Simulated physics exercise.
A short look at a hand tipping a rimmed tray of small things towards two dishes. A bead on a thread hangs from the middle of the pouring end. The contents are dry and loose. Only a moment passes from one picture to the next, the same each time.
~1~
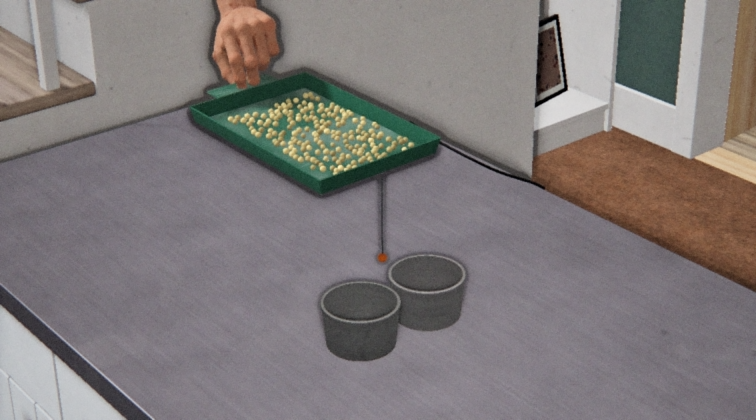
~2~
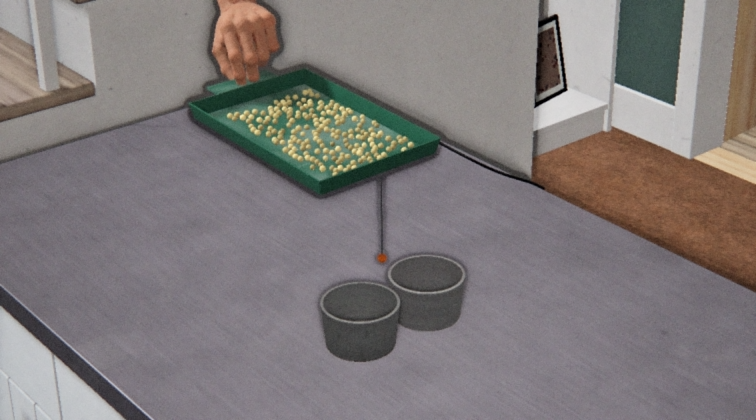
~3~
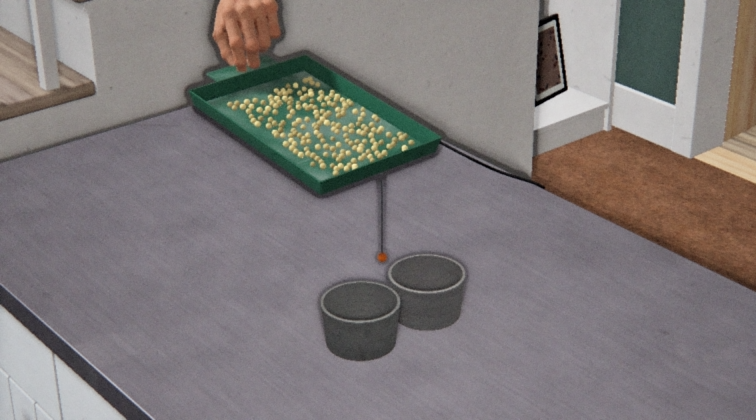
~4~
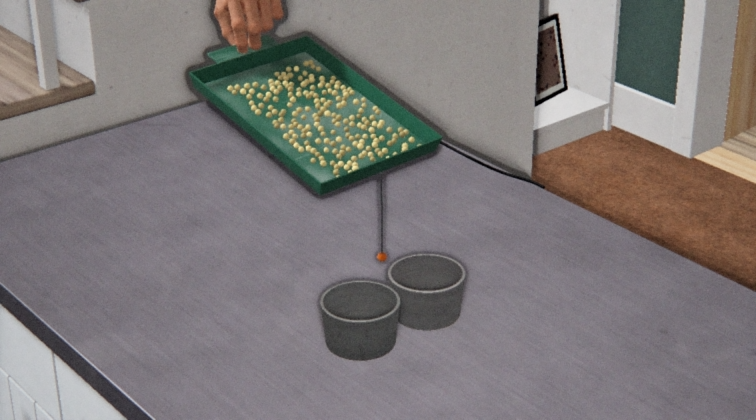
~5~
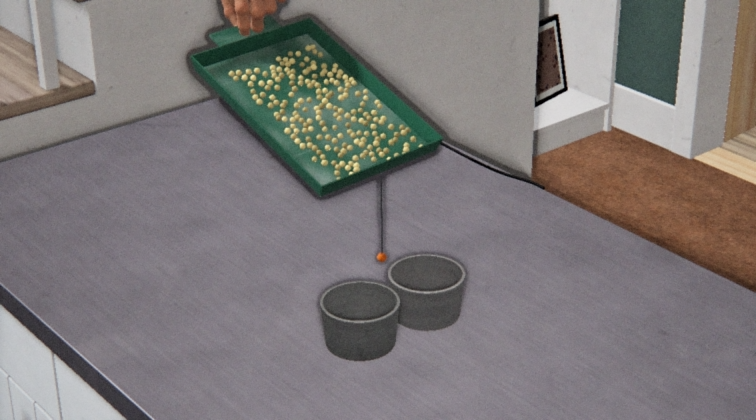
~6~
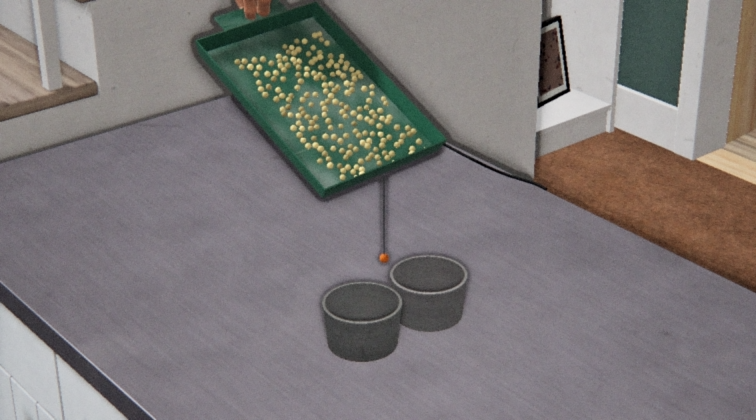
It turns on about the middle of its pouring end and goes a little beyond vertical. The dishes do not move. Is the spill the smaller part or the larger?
Caught overall: Over half.
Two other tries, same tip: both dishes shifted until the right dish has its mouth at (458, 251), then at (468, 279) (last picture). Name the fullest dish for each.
The first try: The left dish. The second: The left one.
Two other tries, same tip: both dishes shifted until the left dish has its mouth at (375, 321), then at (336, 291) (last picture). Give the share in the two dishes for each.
Roughly 50 per cent, and 30 per cent.
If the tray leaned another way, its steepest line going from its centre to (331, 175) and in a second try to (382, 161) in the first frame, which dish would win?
First the left one, then the dish on the right.
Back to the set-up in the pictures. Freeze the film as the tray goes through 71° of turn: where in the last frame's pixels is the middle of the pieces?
Roughly at (373, 172).
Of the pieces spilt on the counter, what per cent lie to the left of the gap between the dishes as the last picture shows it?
Roughly 40 in a hundred.
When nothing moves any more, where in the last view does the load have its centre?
Close to (377, 335).
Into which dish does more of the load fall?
That is the dish on the left.
Shortly afterwards, tray tipped steeply; the bulk on the tray; only a few in the left dish; near a quarter in the air.
Next, tray tipped past a quarter turn; a little on the tray; near a quarter in the left dish; a little in the right dish; a little outside both; near a third in the air.
Some moments later, tray tipped past a quarter turn; near half in the left dish; near a quarter in the right dish; near a quarter outside both.
In the end, tray tipped past a quarter turn; near half in the left dish; near a quarter in the right dish; near a quarter outside both.
